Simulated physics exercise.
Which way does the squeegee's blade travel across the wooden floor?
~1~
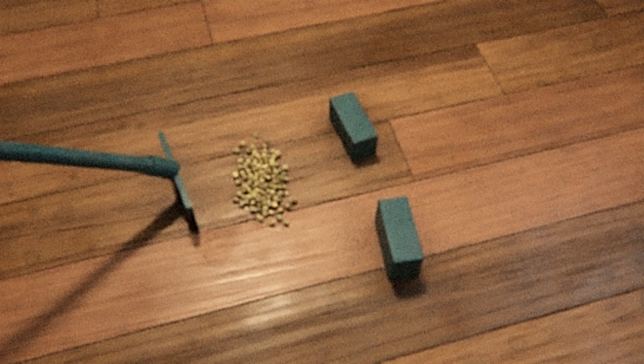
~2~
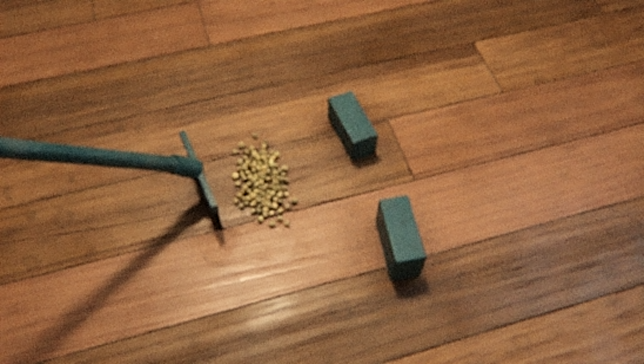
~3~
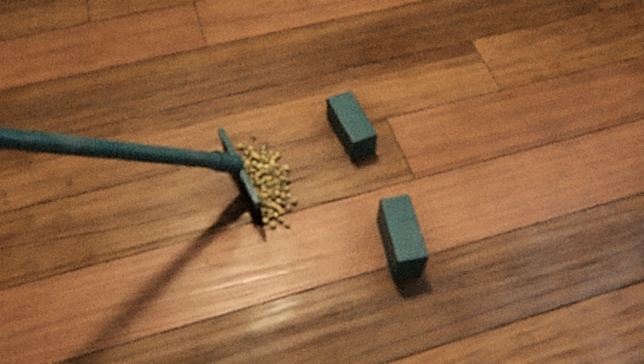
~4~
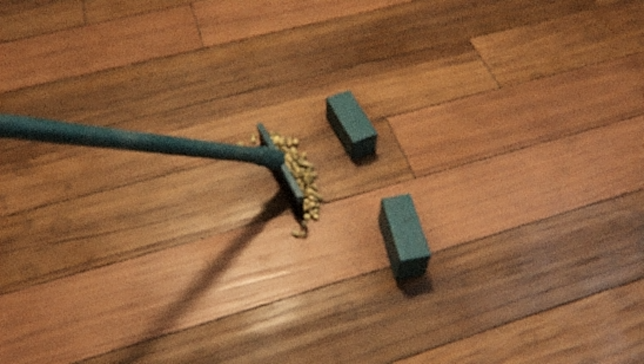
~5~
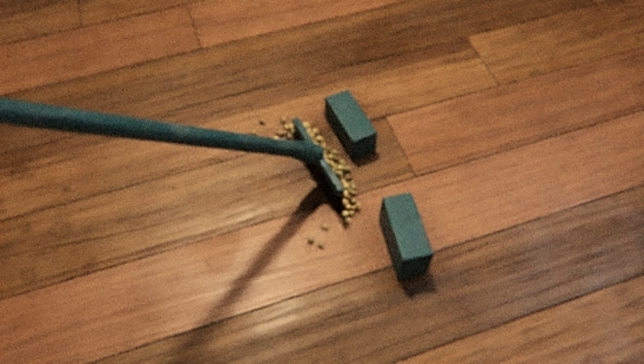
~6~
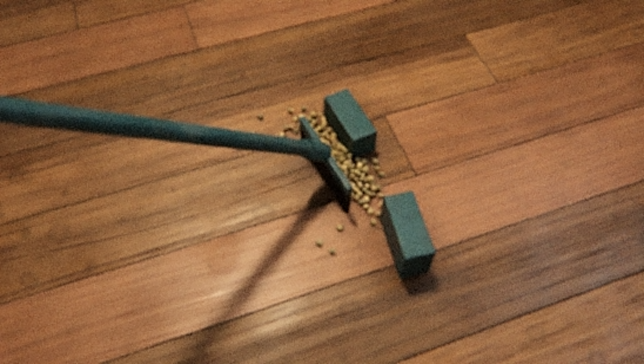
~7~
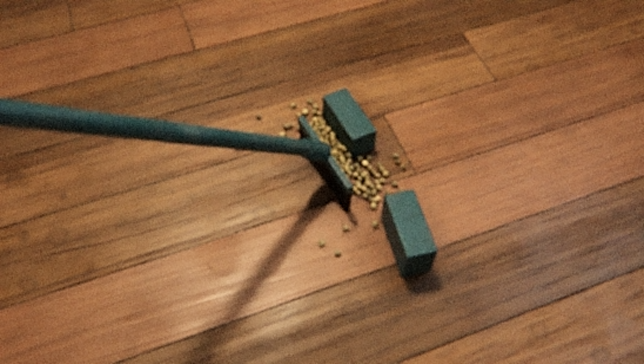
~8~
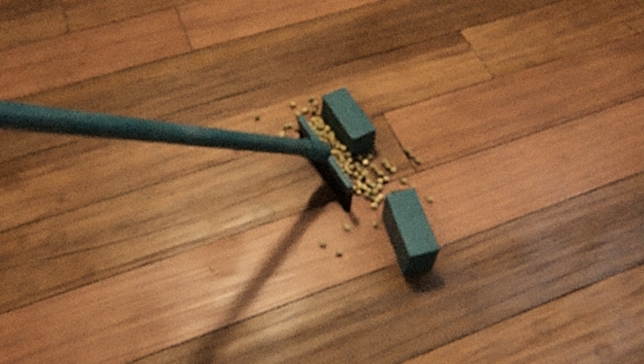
The blade travels to the right, pushing the beans towards the two blocks.
